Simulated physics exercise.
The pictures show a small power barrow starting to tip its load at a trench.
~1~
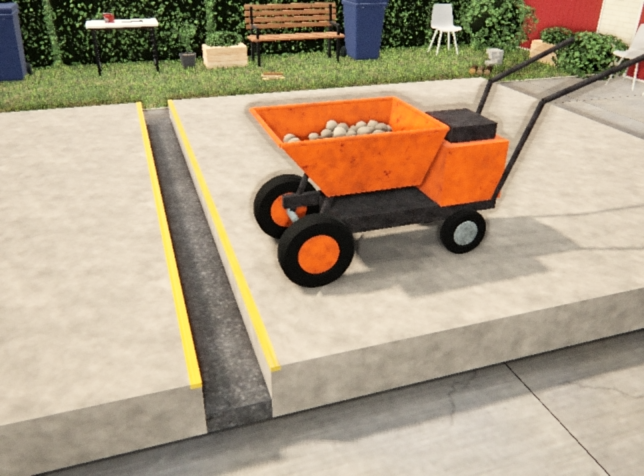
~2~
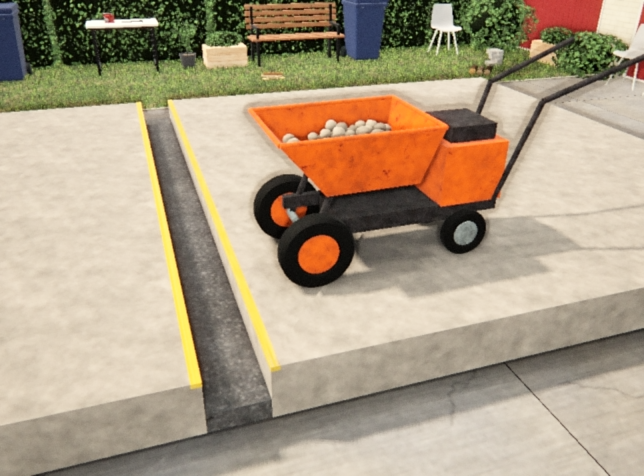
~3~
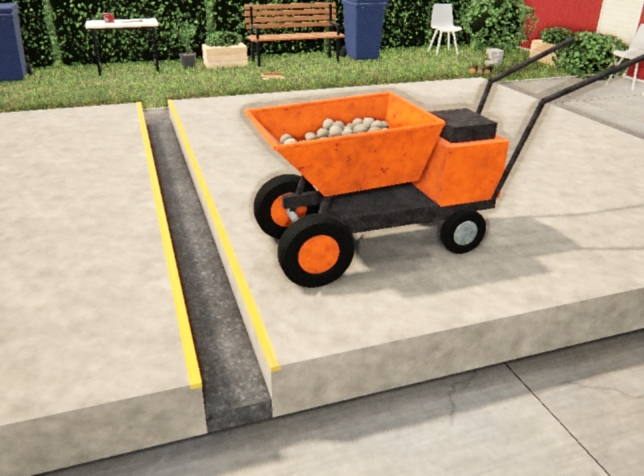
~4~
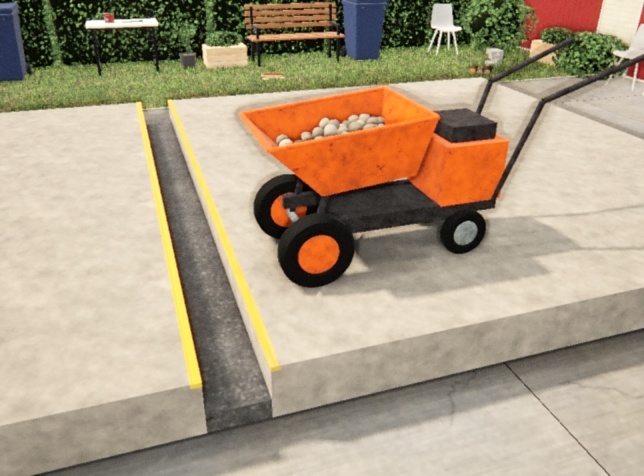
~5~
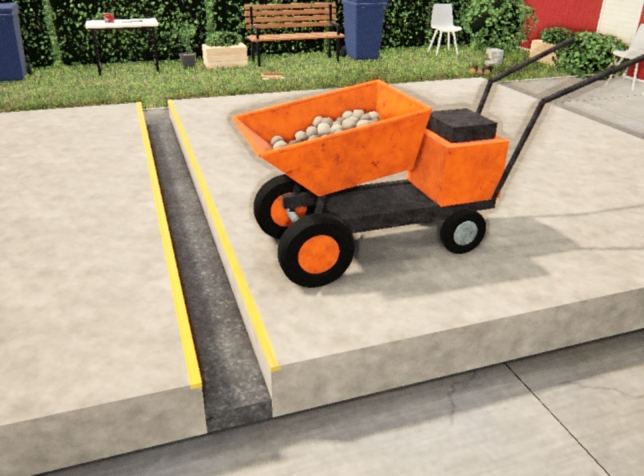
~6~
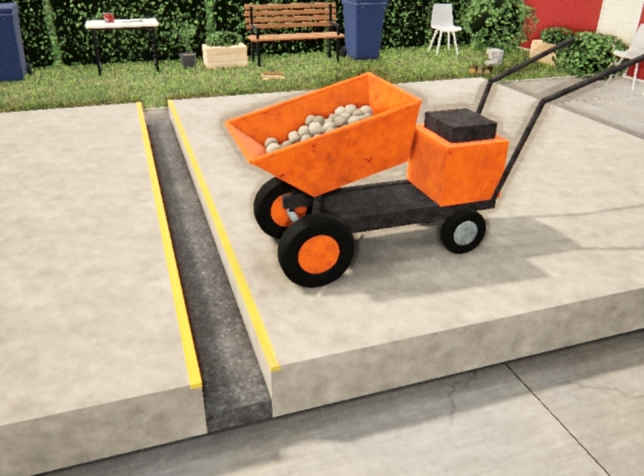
On a concrete slab beside a narrow trench, a small orange power barrow stood still while its skip, loaded with river pebbles, slowly tilted a little toward the left, its back end rising.
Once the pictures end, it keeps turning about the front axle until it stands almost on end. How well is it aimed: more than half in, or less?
The trench ends with under half of it.
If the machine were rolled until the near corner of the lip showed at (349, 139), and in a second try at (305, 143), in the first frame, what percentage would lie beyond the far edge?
Roughly 0 per cent, and 40 per cent.
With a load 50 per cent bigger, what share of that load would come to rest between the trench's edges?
Some 20 per cent.
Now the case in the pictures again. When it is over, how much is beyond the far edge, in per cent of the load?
Near 80 %.
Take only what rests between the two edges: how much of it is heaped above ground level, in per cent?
Near 20 %.
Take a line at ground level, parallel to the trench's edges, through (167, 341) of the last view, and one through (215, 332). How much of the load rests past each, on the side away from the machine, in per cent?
Roughly 60 per cent, and 90 per cent.
Shortly afterwards, skip tipped steeply; the whole lot in the skip.
Next, skip tipped right over; near two thirds in the skip; only a few in or heaped over the trench; near a quarter beyond it; only a few falling.
Some moments later, skip tipped right over; a little in the skip; a little in or heaped over the trench; the bulk beyond it.
In the end, skip tipped right over; only a few in the skip; near a quarter in or heaped over the trench; the bulk beyond it.
